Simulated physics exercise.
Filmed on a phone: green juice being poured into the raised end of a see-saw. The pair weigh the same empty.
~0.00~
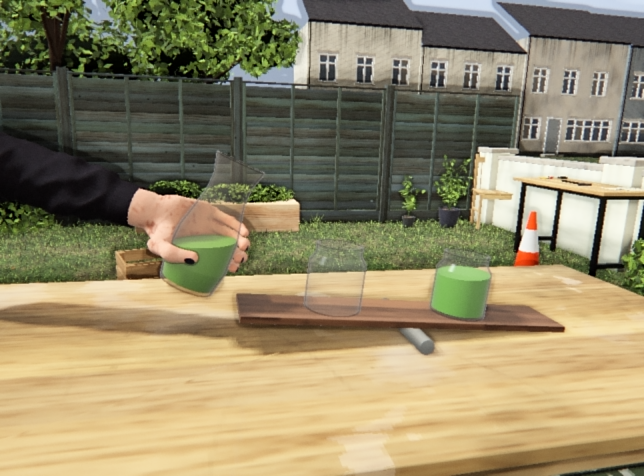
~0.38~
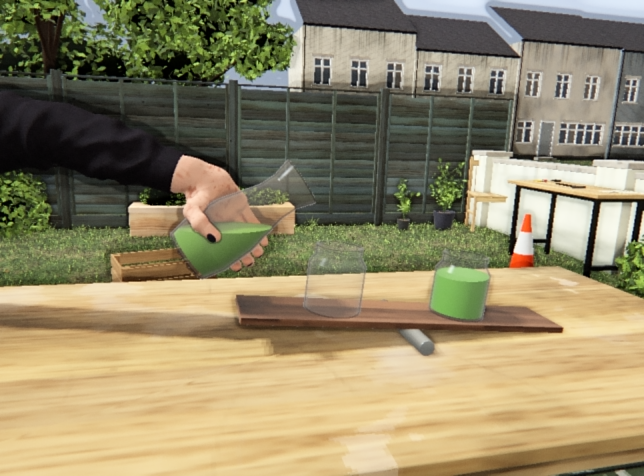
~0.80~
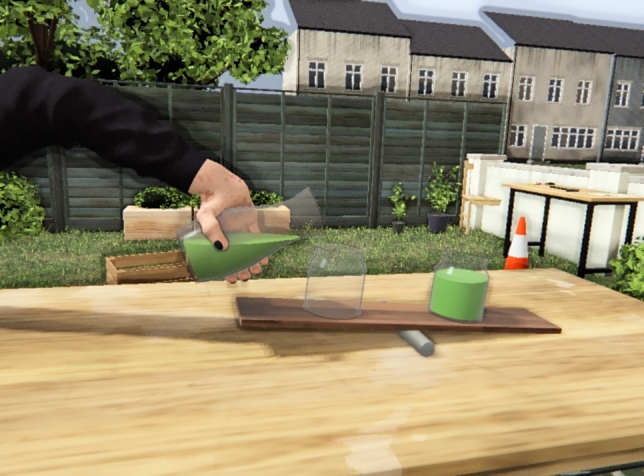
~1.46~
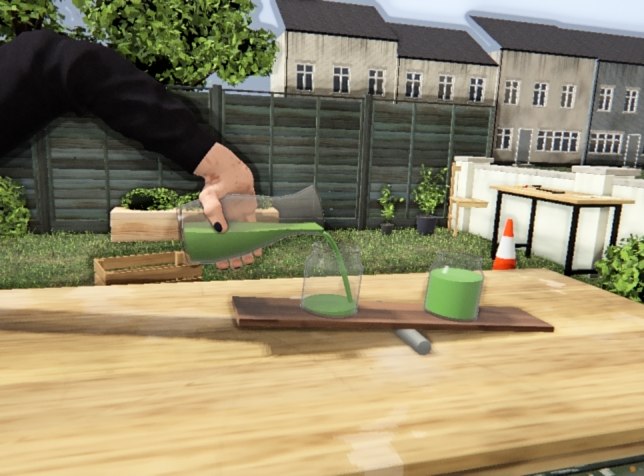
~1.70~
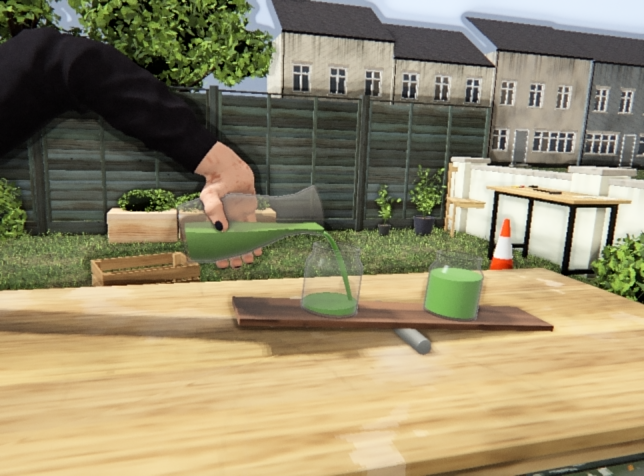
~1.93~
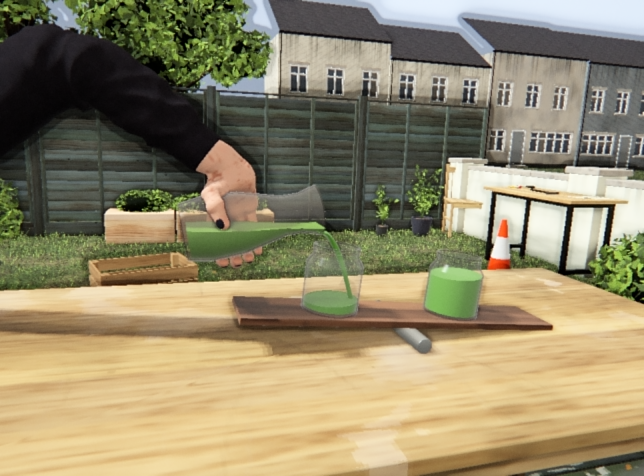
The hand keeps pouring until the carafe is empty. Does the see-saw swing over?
The shelf board tips the other way.
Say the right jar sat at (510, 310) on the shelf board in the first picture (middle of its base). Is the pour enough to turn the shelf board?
Verdict: Stays.
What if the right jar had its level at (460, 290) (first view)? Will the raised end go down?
Verdict: Changes sides.
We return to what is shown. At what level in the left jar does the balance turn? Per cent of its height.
Some 40 per cent.
After 4.1 s, the left jar is about a third full; the shelf board leans as before.
After 5.8 s, the left jar is about two thirds full; the shelf board has swung over, and that end is down.
After 7.8 s, the left jar is about two thirds full; the shelf board has swung over, and that end is down.
